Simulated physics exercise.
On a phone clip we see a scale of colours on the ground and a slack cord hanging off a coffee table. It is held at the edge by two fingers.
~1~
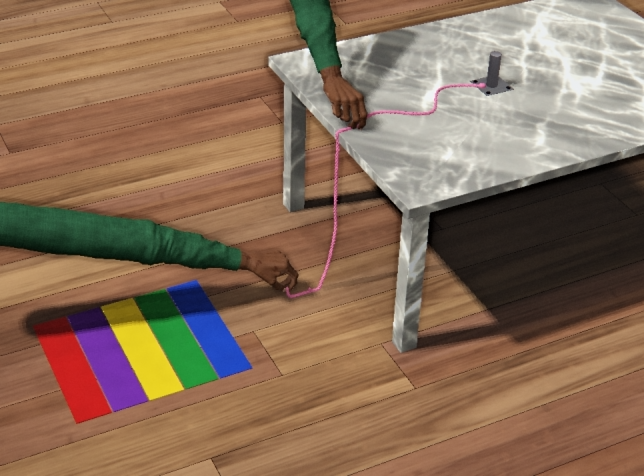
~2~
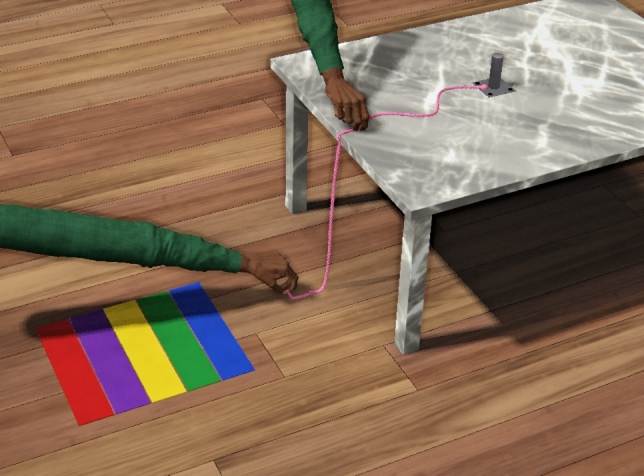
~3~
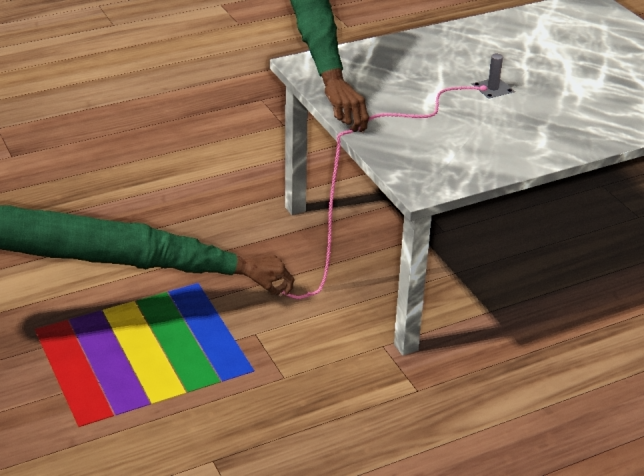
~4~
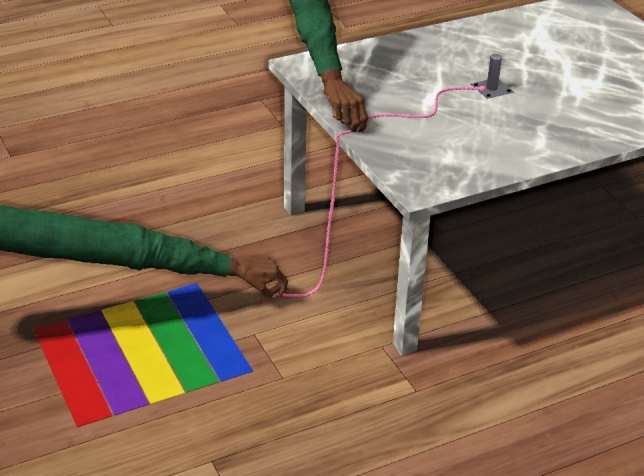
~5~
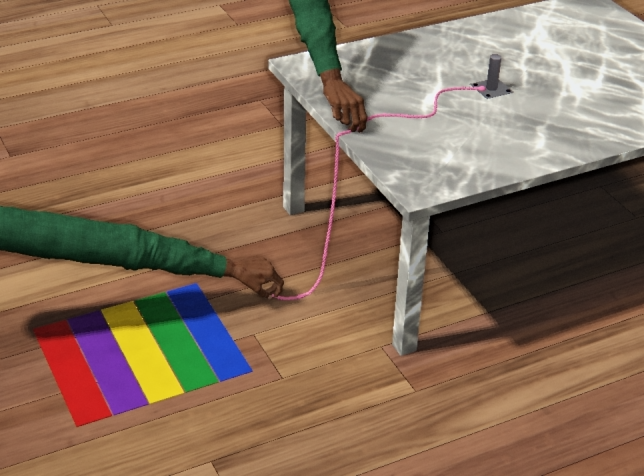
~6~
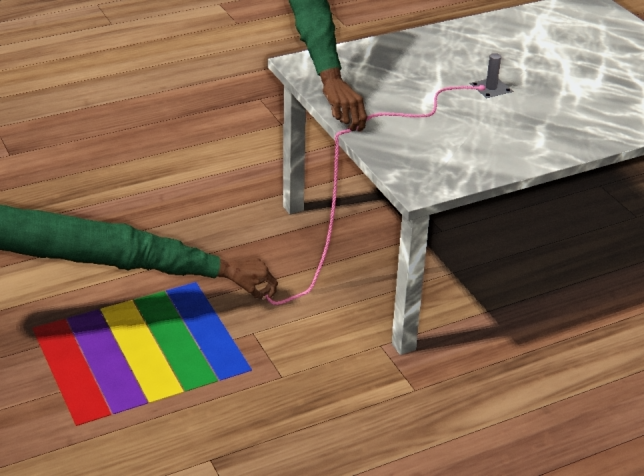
A hand slowly drawing the low end of a slack pink cord slightly left near coloured stripes, another hand staying at the table edge.
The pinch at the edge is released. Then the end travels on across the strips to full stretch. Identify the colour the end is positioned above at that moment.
It is positioned above yellow.
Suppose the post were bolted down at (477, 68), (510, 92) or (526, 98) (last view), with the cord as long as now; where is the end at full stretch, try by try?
First (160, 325), then (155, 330), and last (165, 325).
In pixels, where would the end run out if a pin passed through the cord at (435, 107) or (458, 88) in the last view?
About (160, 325) and (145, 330).
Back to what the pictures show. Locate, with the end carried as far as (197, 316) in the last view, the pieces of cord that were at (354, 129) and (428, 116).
In order: (335, 145) and (403, 113).
Soon after, end near (197, 316); over blue.
After that, end near (162, 326); over green.
At the stop, end near (141, 332); over yellow. It halts on the yellow strip.
